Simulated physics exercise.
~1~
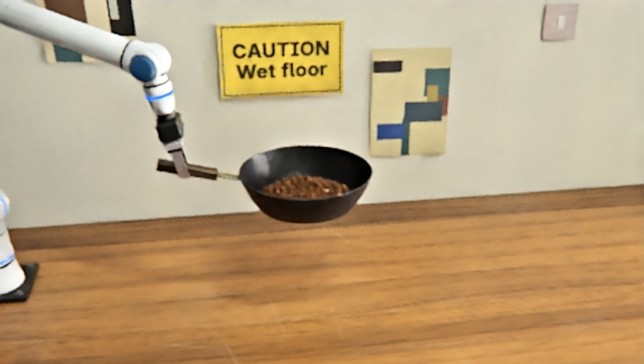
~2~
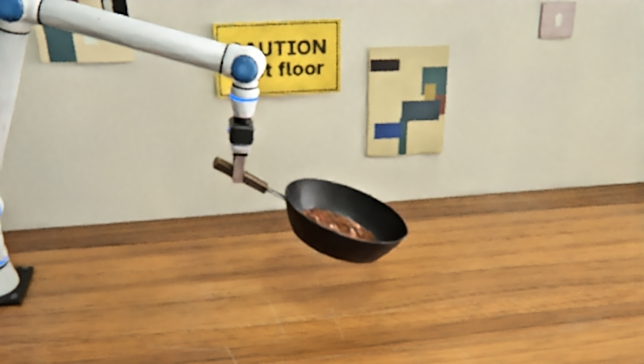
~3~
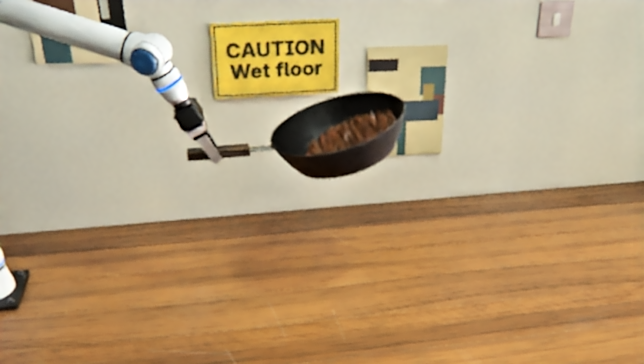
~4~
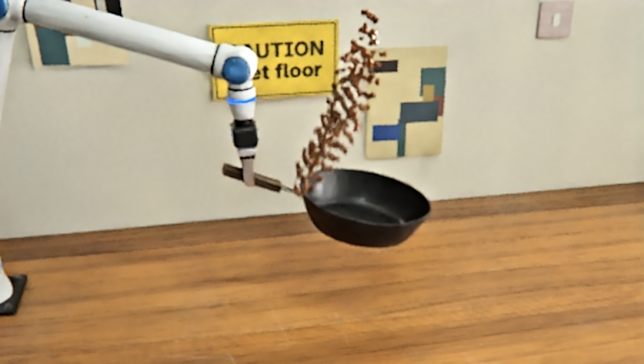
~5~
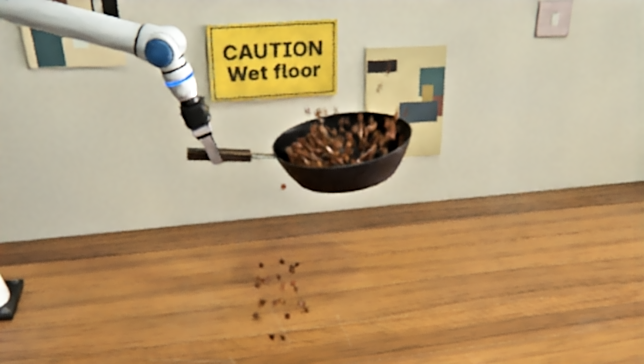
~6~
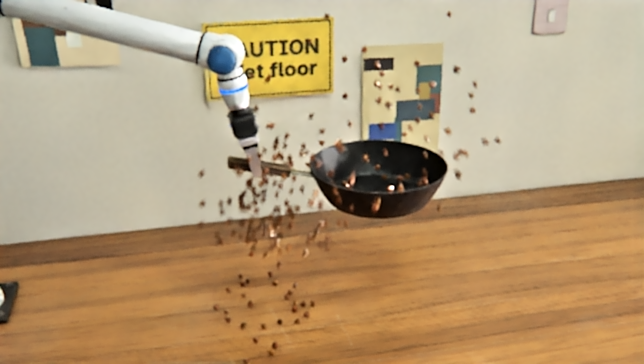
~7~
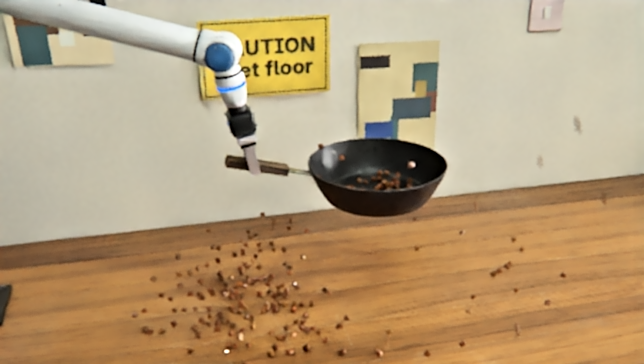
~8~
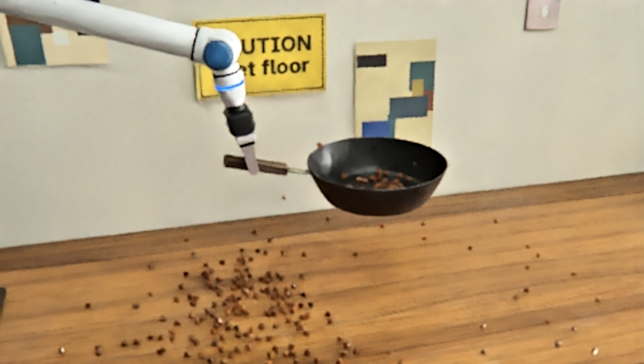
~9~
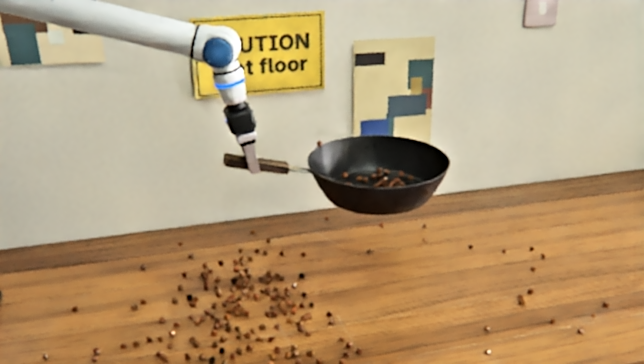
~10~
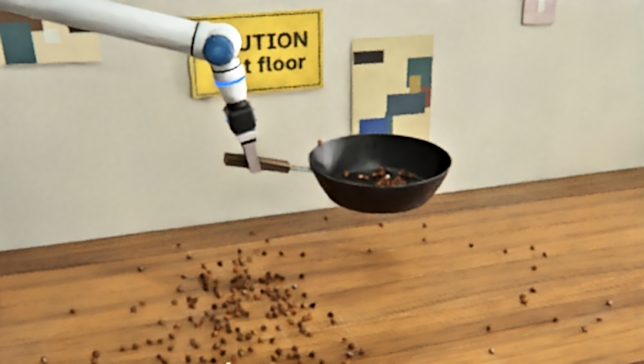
The footage shows a robot arm swinging a black frying pan of small brown pellets down and up above a wooden surface, tossing the pellets high; some land back inside, but most scatter across the wood as the pan becomes still, holding a small remainder.
